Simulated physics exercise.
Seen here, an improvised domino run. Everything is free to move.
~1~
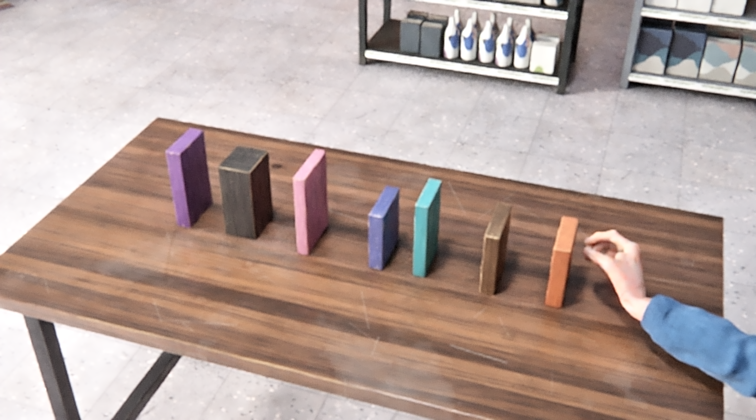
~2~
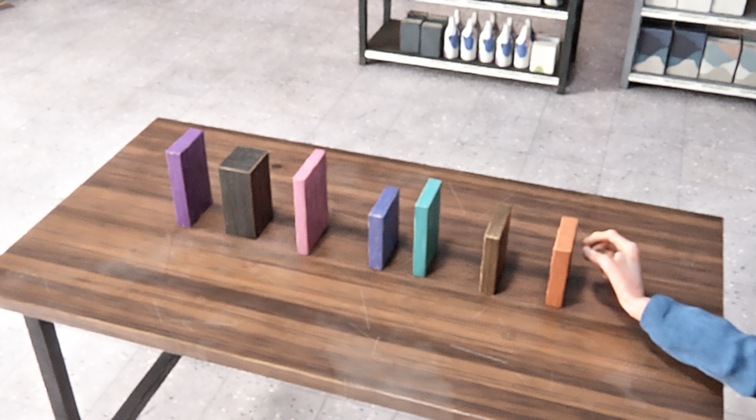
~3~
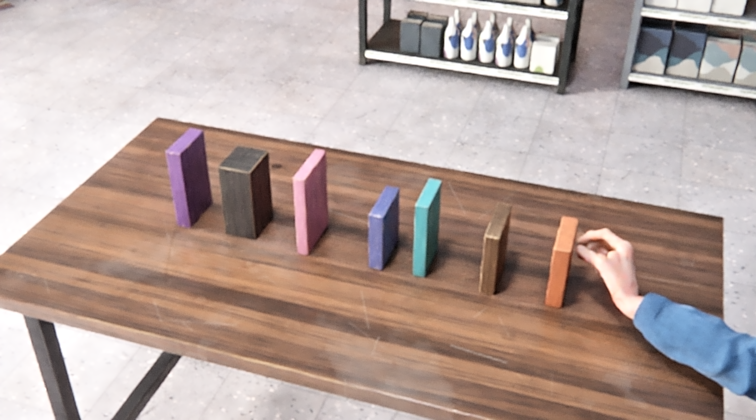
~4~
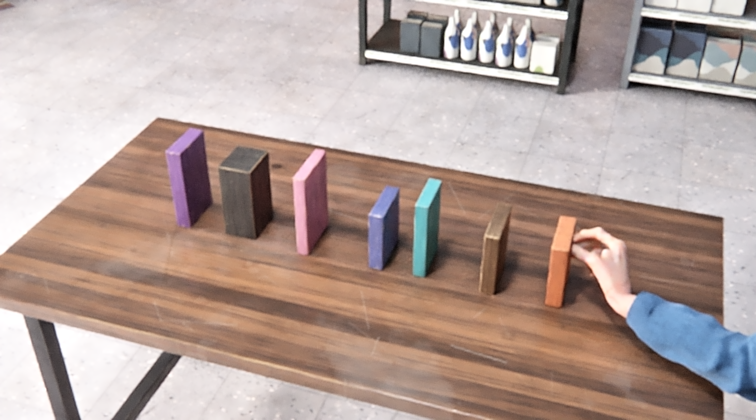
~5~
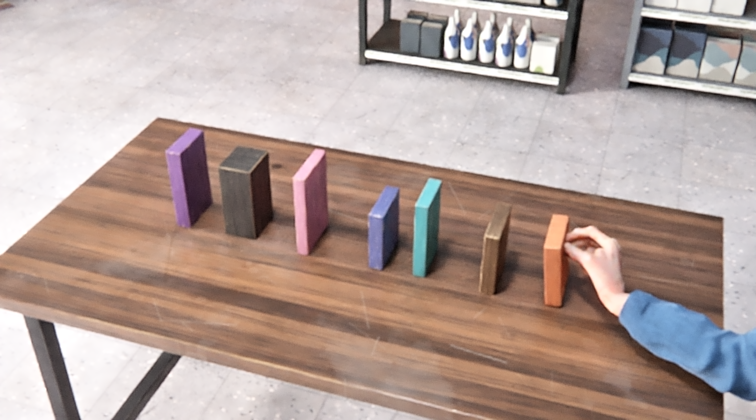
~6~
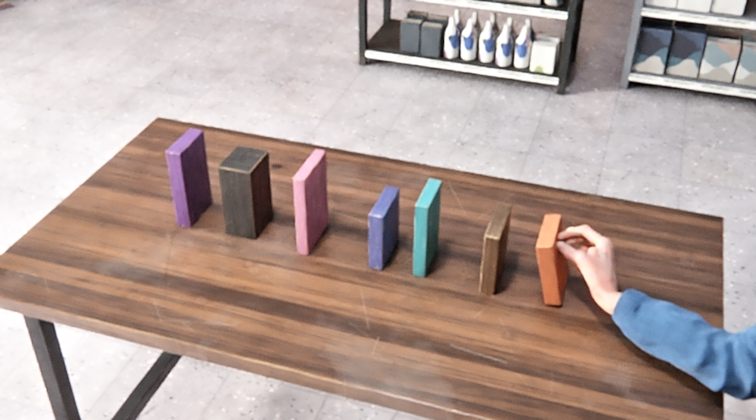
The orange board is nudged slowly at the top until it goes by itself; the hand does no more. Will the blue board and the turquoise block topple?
The blue board topples; the turquoise block topples.
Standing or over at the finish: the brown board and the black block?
The brown board tips over; the black block keeps standing.
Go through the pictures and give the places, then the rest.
The first picture shows blue board (384, 228); turquoise block (427, 228).
The second picture shows black block (247, 193); brown board (496, 249).
The third picture shows pink board (312, 203); black block (247, 193).
The fourth picture shows orange board 2° over; brown board (496, 249); pink board (312, 203).
The fifth picture shows orange board 8° over; black block (247, 193); brown board (496, 249).
The sixth picture shows orange board 14° over; blue board (384, 228); turquoise block (427, 228).
Then, 0.40 s on from there, orange board 74° over; brown board turned 52° from how it was put.
Then, 0.70 s on from there, orange board 77° over; blue board turned 54° from how it was put near (357, 228); turquoise block turned 45° from how it was put near (383, 226); brown board on its side.
Then, 1.30 s on from there, orange board 78° over; turquoise block on its side near (366, 234); blue board on its side near (345, 239); brown board on its side.
In the end, toppled on the table, brown board, blue board and turquoise block; moved from the start, pink board; black block unmoved. At the end, from the last picture's camera, blue board near (345, 239), turquoise block near (366, 234).
